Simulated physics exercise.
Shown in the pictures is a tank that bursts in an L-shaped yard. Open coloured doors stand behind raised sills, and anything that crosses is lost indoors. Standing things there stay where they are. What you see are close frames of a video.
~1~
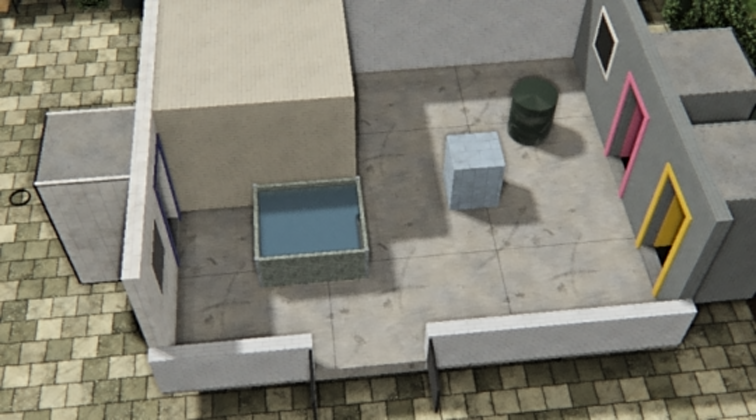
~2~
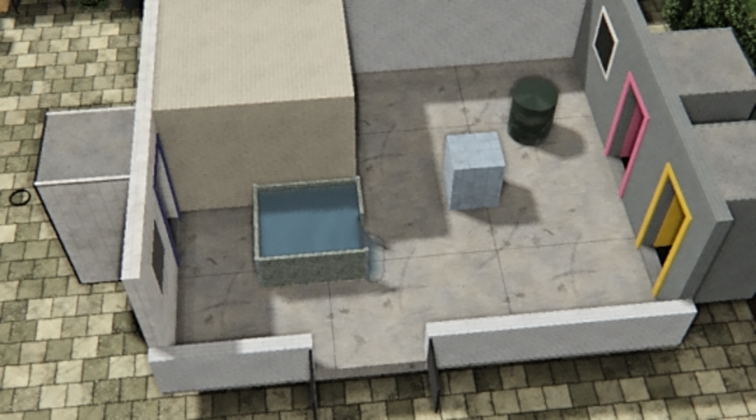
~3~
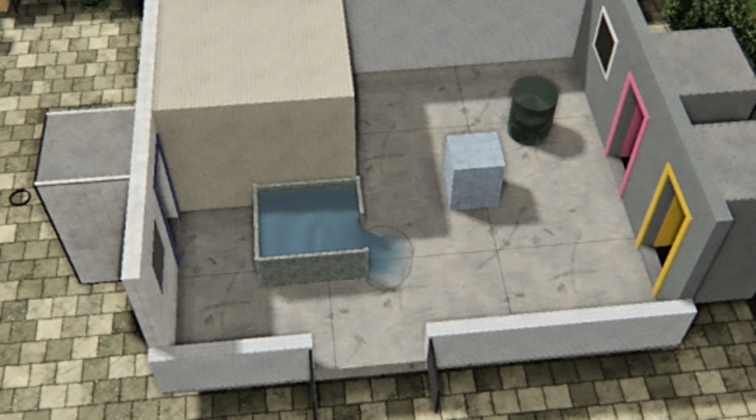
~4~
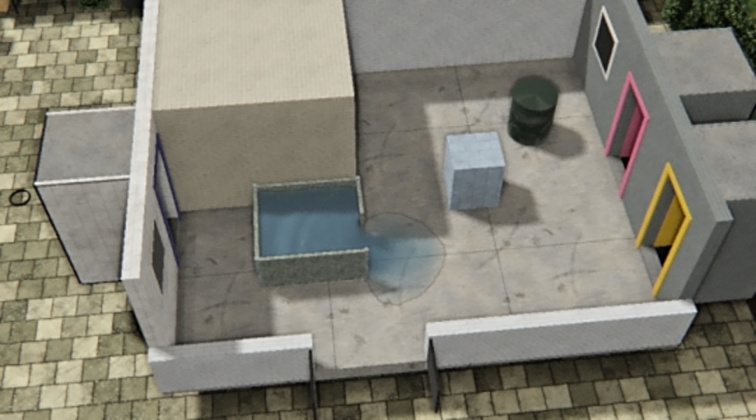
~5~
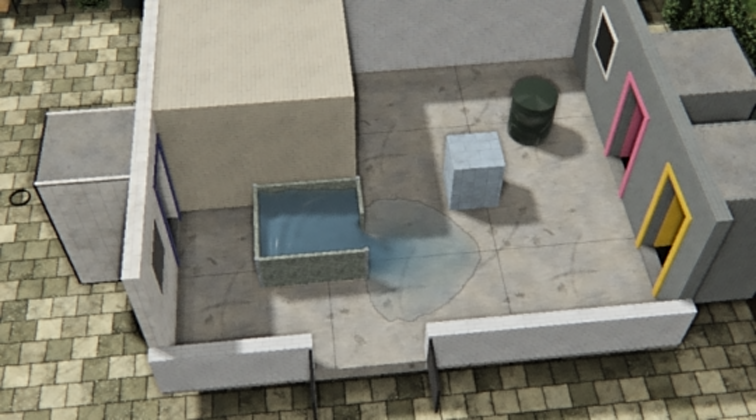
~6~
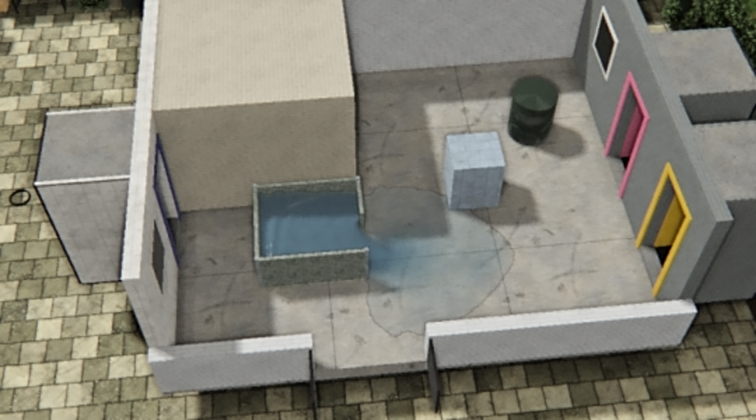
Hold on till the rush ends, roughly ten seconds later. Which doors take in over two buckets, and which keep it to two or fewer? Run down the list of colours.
The yellow door takes in over two; the blue door keeps it to two or fewer; the pink door takes in over two.
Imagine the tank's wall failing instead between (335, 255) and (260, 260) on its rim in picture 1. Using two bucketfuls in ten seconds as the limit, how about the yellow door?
Here the yellow door remains short.
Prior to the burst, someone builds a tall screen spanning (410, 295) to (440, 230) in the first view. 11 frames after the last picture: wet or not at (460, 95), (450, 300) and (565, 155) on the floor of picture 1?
Soaked, untouched, untouched.
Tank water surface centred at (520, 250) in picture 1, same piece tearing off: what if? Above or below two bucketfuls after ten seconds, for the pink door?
Honestly, the pink door never reaches the line.
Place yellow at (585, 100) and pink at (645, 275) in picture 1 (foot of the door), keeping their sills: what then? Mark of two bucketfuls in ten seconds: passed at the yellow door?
The yellow one falls short.
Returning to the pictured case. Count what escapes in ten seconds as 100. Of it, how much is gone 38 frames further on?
Roughly 80 percent.
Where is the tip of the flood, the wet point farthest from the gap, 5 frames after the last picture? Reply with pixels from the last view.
Farthest reach: About (627, 272).
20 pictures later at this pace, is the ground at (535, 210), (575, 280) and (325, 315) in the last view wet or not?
Same order as asked: Drenched; drenched; dry as before.
A moment on, water covers 30 % of the floor; the yellow door not reached, the blue door not reached, the pink door not reached.
Next, water covers 40 % of the floor; the yellow door under two buckets in, the blue door not reached, the pink door under two buckets in.
Then, water covers 45 % of the floor; the yellow door over two buckets in, the blue door not reached, the pink door over two buckets in.
Later, water covers 60 % of the floor; the yellow door far over two buckets in, the blue door not reached, the pink door over two buckets in.
In the end, water covers 85 % of the floor; the yellow door far over two buckets in, the blue door not reached, the pink door over two buckets in.
